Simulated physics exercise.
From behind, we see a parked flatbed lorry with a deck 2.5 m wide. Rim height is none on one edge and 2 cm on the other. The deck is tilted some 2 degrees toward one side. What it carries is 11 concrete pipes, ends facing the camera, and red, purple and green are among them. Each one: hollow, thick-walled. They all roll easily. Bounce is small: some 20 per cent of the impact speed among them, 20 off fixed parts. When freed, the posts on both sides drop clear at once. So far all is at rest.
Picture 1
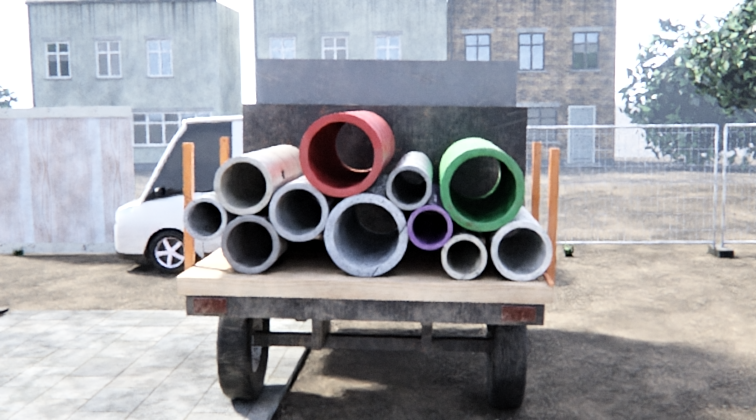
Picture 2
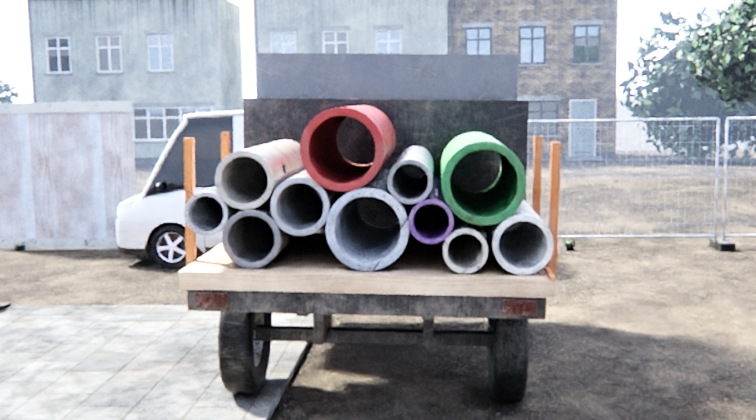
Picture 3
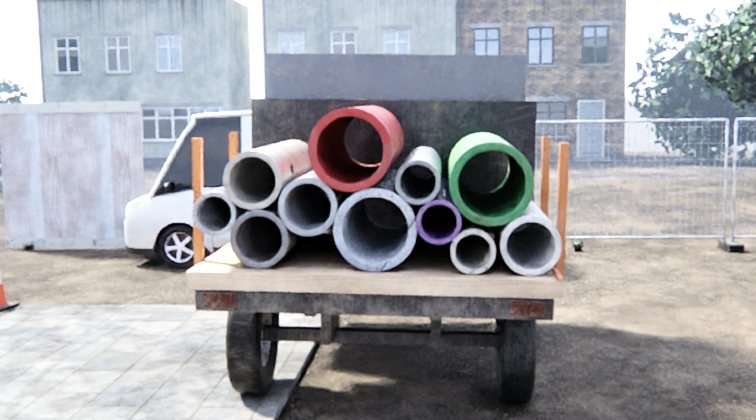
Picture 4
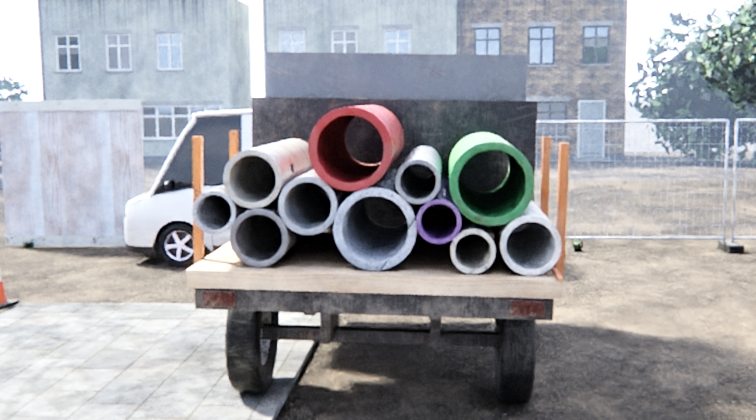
Only the view itself moves, shifting very slightly so that the scene slides a little to the right, while the stacked pipes and the parked flatbed stay still. Seen from directly behind in a dirt yard, the deck carries thick grey pipes with a red one on top, green at right and small purple between, flanked by orange posts. Behind stand a white vehicle, wire fencing, trees and buildings.
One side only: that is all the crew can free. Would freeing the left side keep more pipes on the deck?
Safer bet: The right.
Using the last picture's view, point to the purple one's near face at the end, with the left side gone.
It ends up close to (433, 250) in the last picture.
Side on the left freed, after 0.6 s, red is up on others, 100 cm from the left edge, rolling left; purple is up on others, 80 cm from the right edge; green is up on others, 45 cm from the right edge; 0 of 11 are off.
Side on the left freed, at the end, red is up on others, 50 cm from the left edge; purple is on the deck, 85 cm from the right edge; green is up on others, 50 cm from the right edge; 2 of 11 are off.
Side on the right freed, after 0.6 s, red is up on others, 105 cm from the left edge; purple is up on others, 80 cm from the right edge; green is up on others, 45 cm from the right edge; 0 of 11 are off.
Side on the right freed, at the end, red is up on others, 105 cm from the left edge; purple is up on others, 80 cm from the right edge; green is up on others, 45 cm from the right edge; 0 of 11 are off.
